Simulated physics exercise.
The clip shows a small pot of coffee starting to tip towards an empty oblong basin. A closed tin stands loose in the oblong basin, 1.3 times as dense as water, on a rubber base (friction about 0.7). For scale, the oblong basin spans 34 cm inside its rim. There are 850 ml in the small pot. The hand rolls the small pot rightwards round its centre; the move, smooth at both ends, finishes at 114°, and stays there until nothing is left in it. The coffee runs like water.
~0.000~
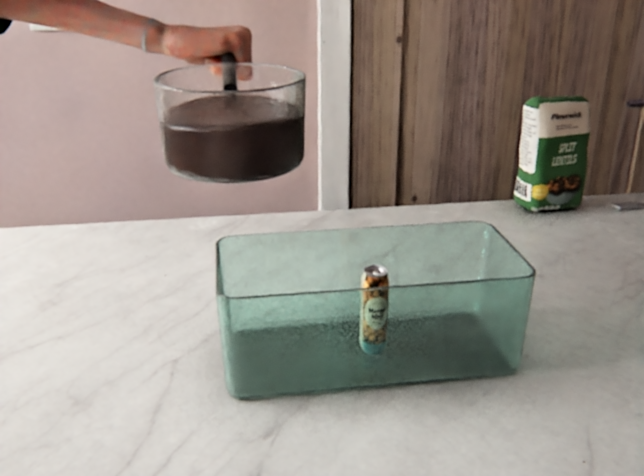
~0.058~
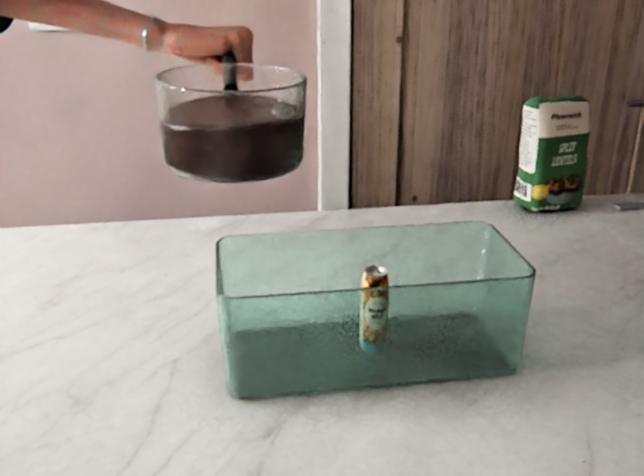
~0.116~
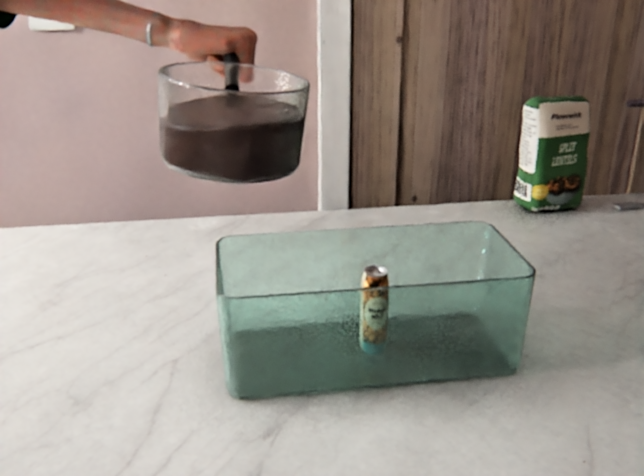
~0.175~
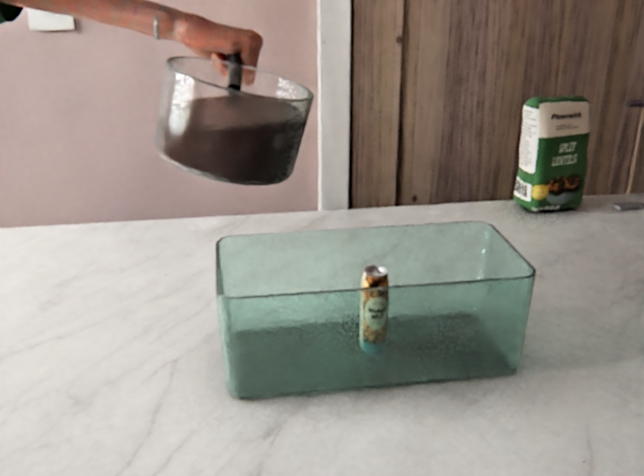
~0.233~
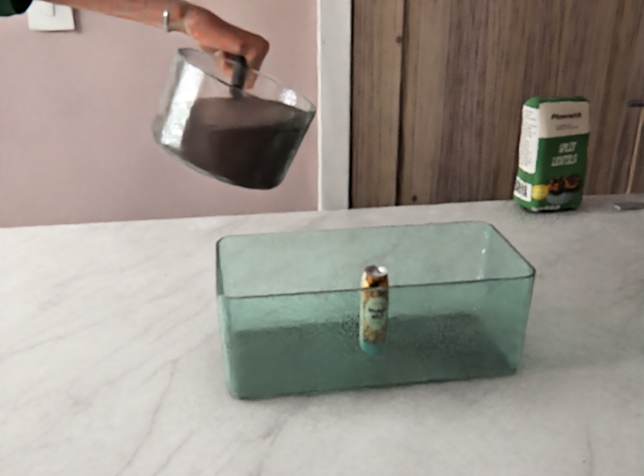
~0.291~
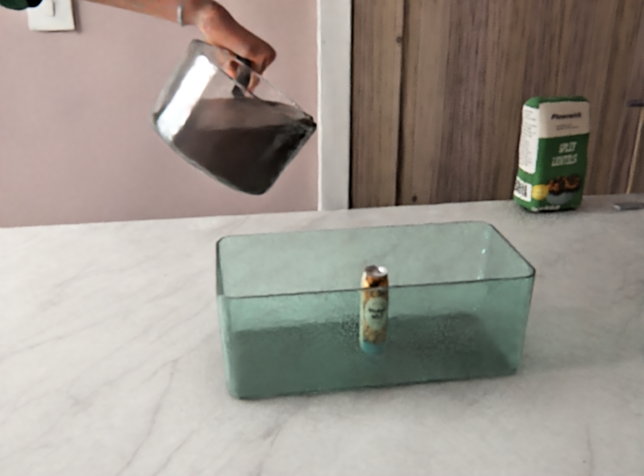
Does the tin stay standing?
It falls.
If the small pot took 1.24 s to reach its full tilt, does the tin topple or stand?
The tin stays up.
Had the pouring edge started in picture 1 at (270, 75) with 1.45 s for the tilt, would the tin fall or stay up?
Then it stays up.
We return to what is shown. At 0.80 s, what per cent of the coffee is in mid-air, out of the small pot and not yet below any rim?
Some 9 per cent.
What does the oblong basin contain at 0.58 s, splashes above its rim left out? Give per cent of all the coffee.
About 22 per cent.
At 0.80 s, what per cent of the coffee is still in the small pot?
About 6 per cent.
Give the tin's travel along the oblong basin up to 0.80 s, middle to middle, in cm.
About 2 cm.
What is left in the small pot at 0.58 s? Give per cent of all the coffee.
Near 34 in a hundred.
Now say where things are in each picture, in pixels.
In the first frame, tilt 0°; pouring edge (304, 76); surface from (162, 113) to (301, 107); the oblong basin's rim runs from (217, 267) to (512, 248); the tin's top is at (375, 274).
In the second frame, tilt 2°; pouring edge (305, 79); surface from (162, 112) to (301, 107).
In the third frame, tilt 6°; pouring edge (308, 85); surface from (163, 111) to (302, 108).
In the fourth frame, tilt 14°; pouring edge (311, 95); surface from (163, 111) to (304, 110).
In the fifth frame, tilt 25°; pouring edge (314, 109); surface from (159, 111) to (308, 111).
In the sixth frame, tilt 37°; pouring edge (314, 126); surface from (154, 108) to (314, 116).
By 0.58 s the tilt is 99° and 33 per cent is still to pour; the tin stands where it began.
By 0.80 s the tilt is 114° and 6 per cent is still to pour; the tin leans 7°.
By 1.02 s the tilt is 114° and 0 per cent is still to pour; the tin leans 54°.
By 1.26 s the tilt is 114° and 0 per cent is still to pour; the tin lies on its side.
At rest the tin lies on its side.
